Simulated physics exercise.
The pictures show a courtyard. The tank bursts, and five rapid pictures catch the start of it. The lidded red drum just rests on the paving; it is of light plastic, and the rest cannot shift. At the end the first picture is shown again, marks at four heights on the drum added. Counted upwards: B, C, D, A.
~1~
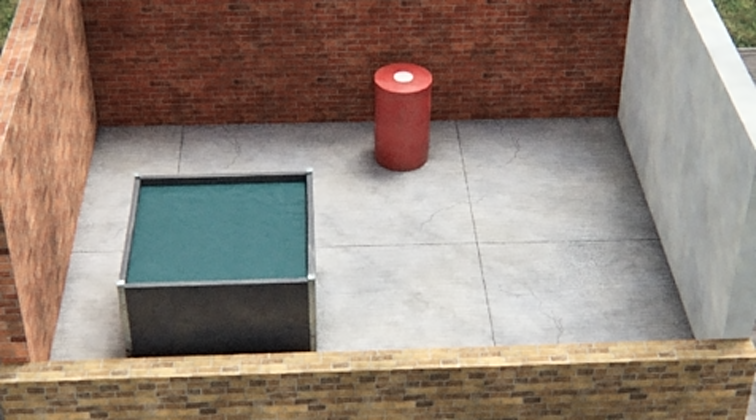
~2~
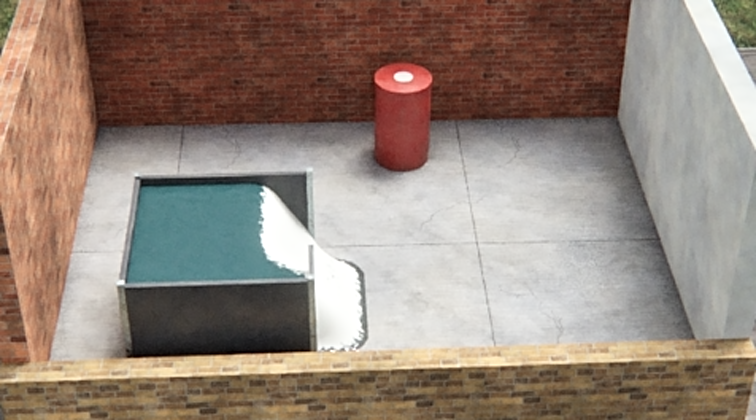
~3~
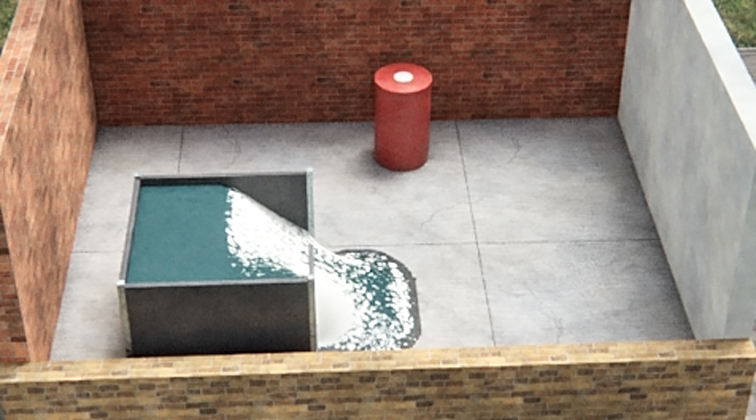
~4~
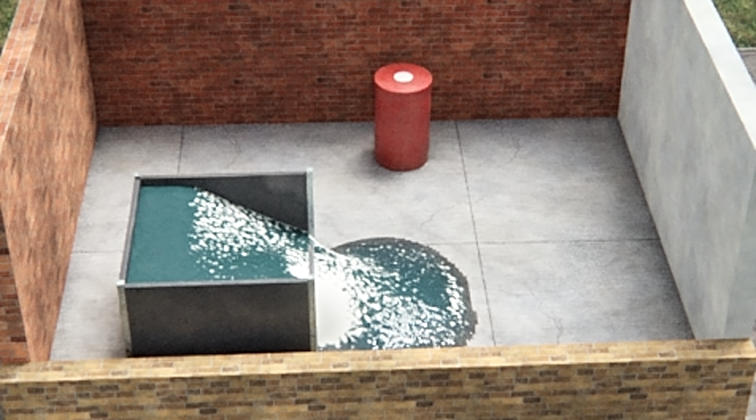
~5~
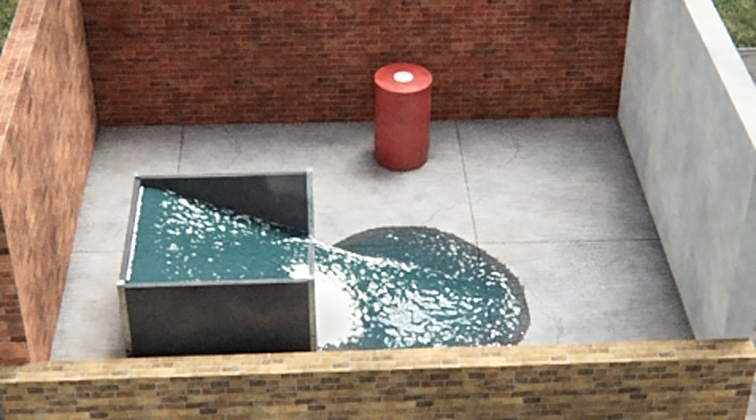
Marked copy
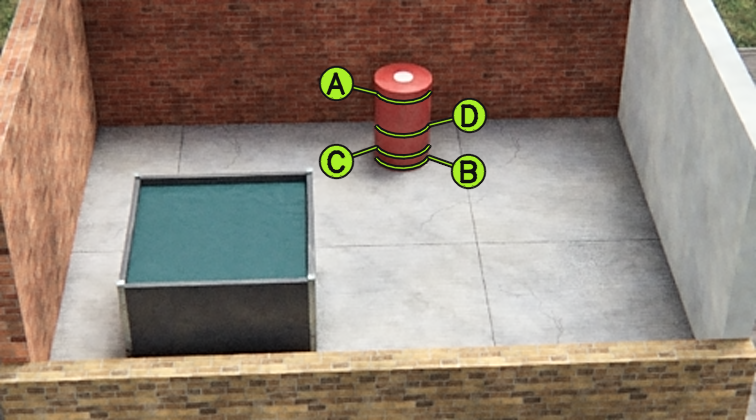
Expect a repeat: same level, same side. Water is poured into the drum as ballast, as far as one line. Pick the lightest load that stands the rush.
D.
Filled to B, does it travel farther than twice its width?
Yes, clearly.
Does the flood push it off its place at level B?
Yes.
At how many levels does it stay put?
Two of them.
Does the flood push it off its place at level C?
Yes, that goes wrong.
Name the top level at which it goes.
That would be C.
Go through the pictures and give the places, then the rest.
The first frame shows lid of the red drum at (402, 78); tank full, its middle at (221, 233).
In the second frame, 2 % of the ground wet, in view closest to the drum at (347, 265).
In the third frame, 6 % of the ground wet, in view closest to the drum at (360, 253).
In the fourth frame, 10 % of the ground wet, in view closest to the drum at (406, 244).
The fifth frame shows lid of the red drum at (402, 78); 15 % of the ground wet, in view closest to the drum at (418, 232).
On the marked copy, A at (404, 102); B at (403, 168); C at (403, 156); D at (404, 135); from the bottom up B, C, D, A.
If A is chosen, it does not move.
If B is chosen, it is pushed about 5 times its own width away.
If C is chosen, it is pushed about its own width away.
If D is chosen, it does not move.
